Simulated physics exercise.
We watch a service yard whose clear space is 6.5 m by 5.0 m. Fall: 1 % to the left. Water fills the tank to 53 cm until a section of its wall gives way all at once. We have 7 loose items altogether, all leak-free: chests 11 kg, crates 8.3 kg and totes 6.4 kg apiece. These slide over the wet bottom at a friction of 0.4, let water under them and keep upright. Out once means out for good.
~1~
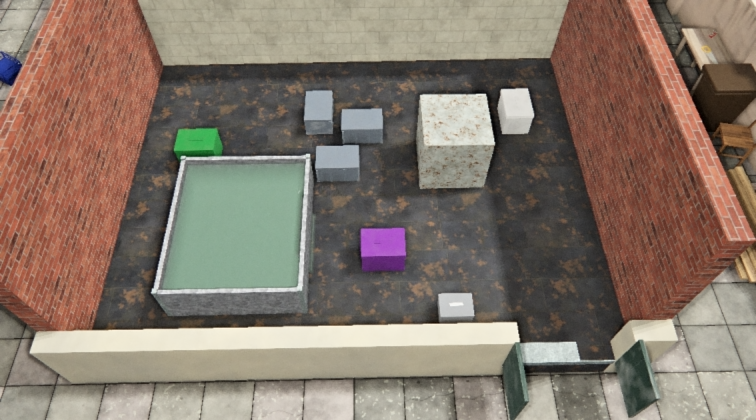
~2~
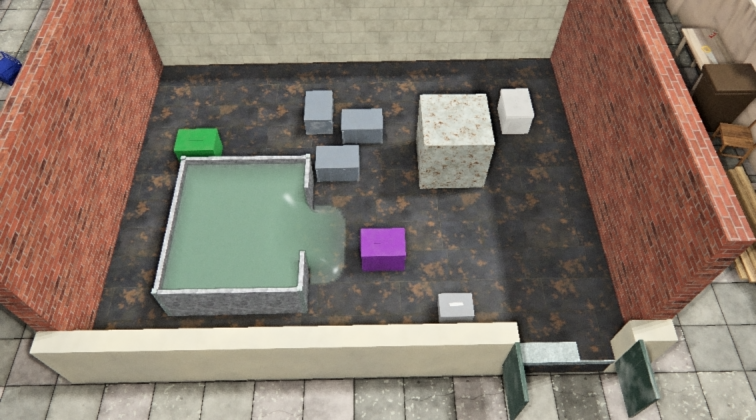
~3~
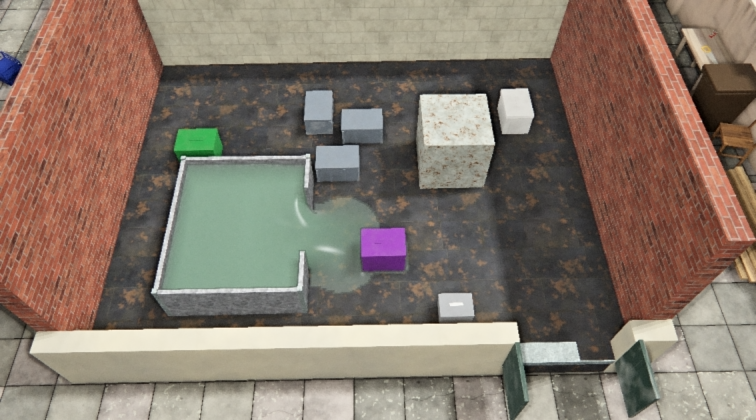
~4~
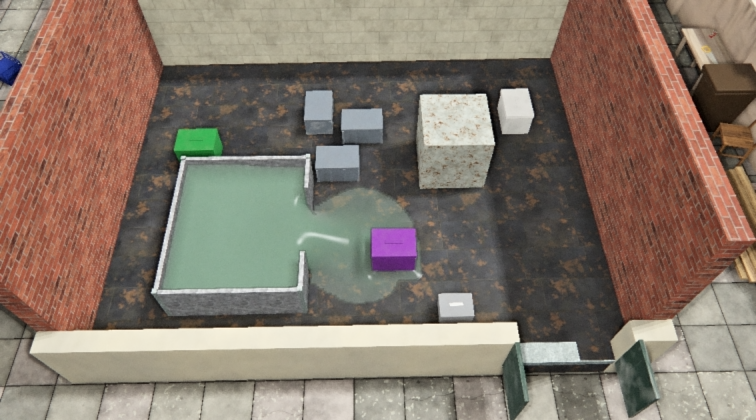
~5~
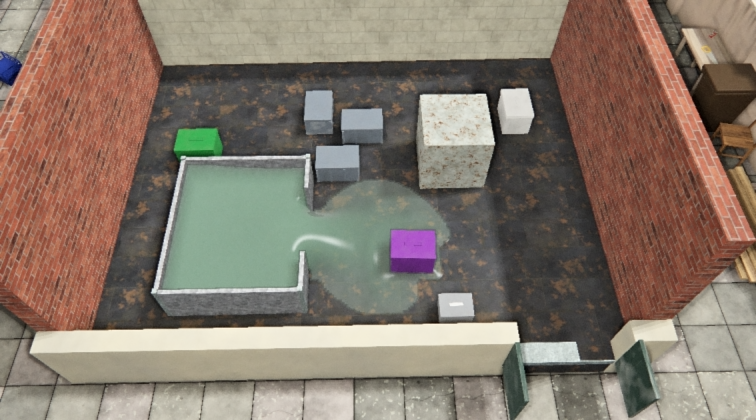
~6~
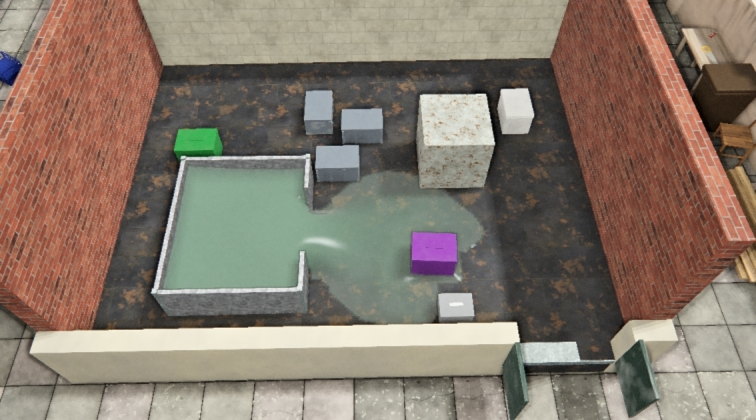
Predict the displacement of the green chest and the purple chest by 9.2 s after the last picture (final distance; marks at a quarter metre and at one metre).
At the end, green chest: Almost still; purple chest: Long move.
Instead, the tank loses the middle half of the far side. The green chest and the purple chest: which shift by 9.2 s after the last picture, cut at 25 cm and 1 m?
In that case the green chest ends far away, the purple chest stays put.
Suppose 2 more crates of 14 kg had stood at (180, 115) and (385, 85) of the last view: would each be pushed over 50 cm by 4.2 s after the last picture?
Respectively: Inside the limit and inside the limit.
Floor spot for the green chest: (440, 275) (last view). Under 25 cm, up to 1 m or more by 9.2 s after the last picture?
Put there, it wanders off a long way.
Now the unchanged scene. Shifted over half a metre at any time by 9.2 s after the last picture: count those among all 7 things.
Tally: 4.
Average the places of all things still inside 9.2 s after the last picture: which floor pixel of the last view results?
Roughly at (306, 148).
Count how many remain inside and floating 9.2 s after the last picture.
I'd say 0 of them.
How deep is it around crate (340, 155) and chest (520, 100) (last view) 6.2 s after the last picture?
First about 1 cm, second about 3 cm.
Then, 1.2 s after the last picture the green chest is near (196, 140), 0.0 m from its start, aground; the purple chest is near (604, 273), 2.7 m from its start, aground; 0 of 7 are out; 0 afloat.
Then, 3.8 s after the last picture the green chest is near (196, 140), 0.0 m from its start, aground; the purple chest has gone out; 2 of 7 are out; 0 afloat.
Then, 6.2 s after the last picture the green chest is near (196, 140), 0.0 m from its start, aground; the purple chest has gone out; 2 of 7 are out; 0 afloat.
Then, 9.2 s after the last picture the green chest is near (196, 140), 0.0 m from its start, aground; the purple chest has gone out; 2 of 7 are out; 0 afloat.
